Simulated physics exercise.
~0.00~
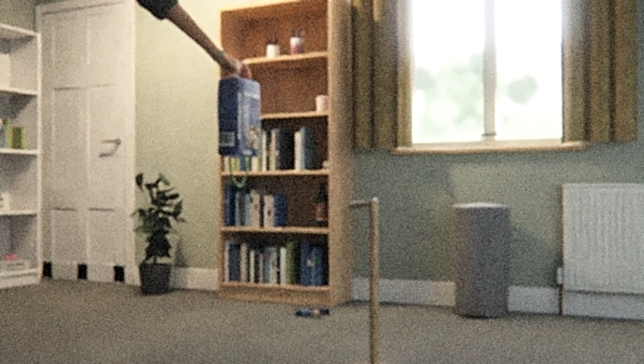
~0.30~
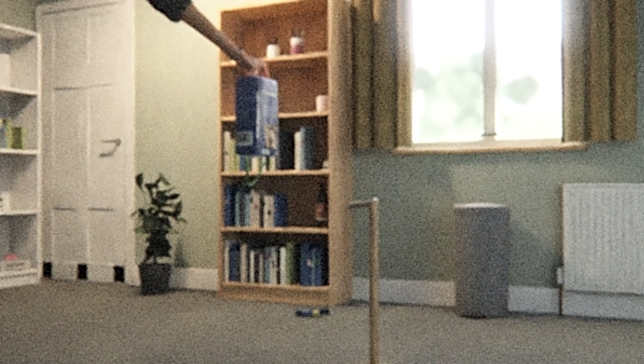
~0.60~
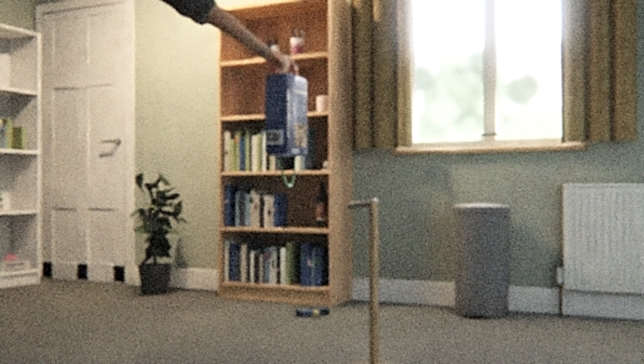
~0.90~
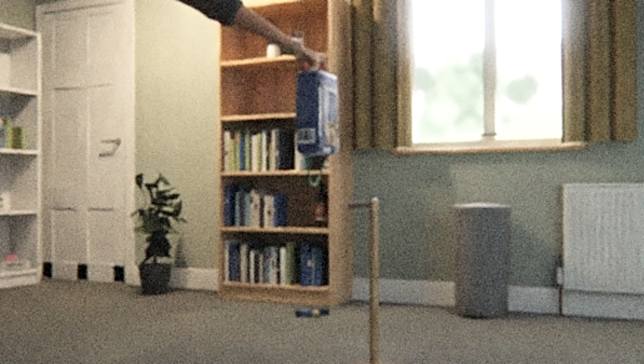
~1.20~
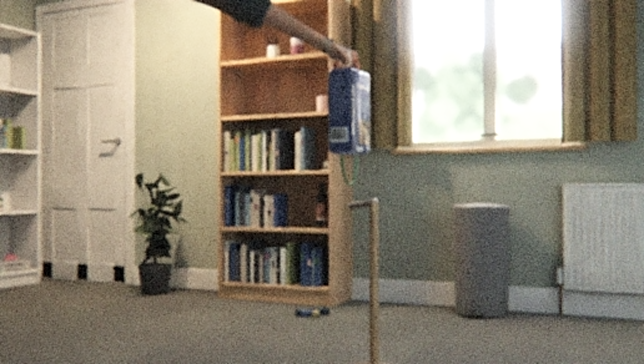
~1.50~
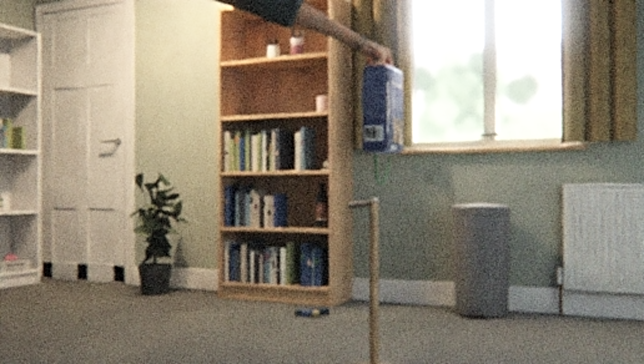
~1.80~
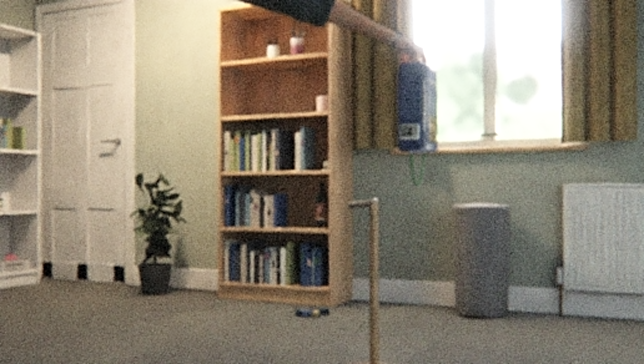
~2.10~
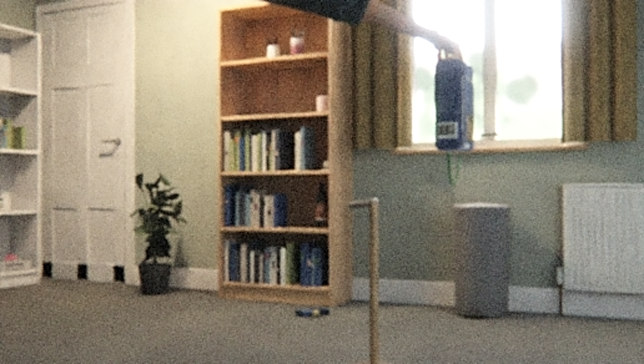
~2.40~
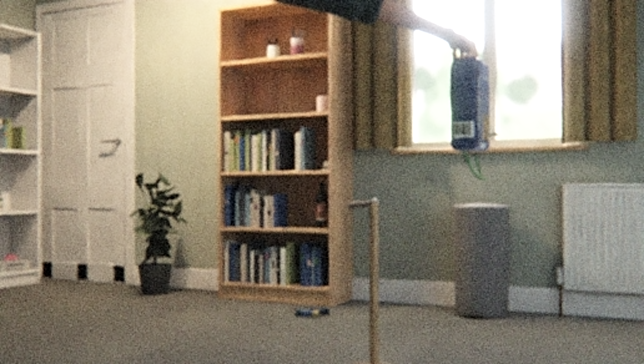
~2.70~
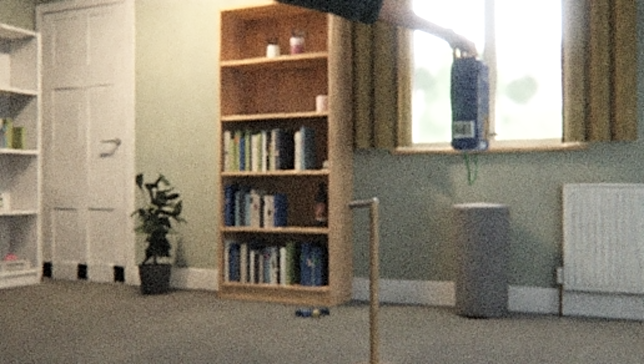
An arm in a dark sleeve reaches in from the top of a carpeted room, seen from a fixed, low viewpoint, holding a blue sack upright with a green loop trailing beneath it. A wooden bookcase stands behind, with a white door and potted plant to the left, and a bright curtained window, grey cylinder and radiator to the right. The hand carries the sack rightward from the bookcase toward a thin hooked post in the foreground. The sack and its loop pass above the post without catching and continue across the window. The hand then slows and holds the sack still, clear of the post, above the grey cylinder.
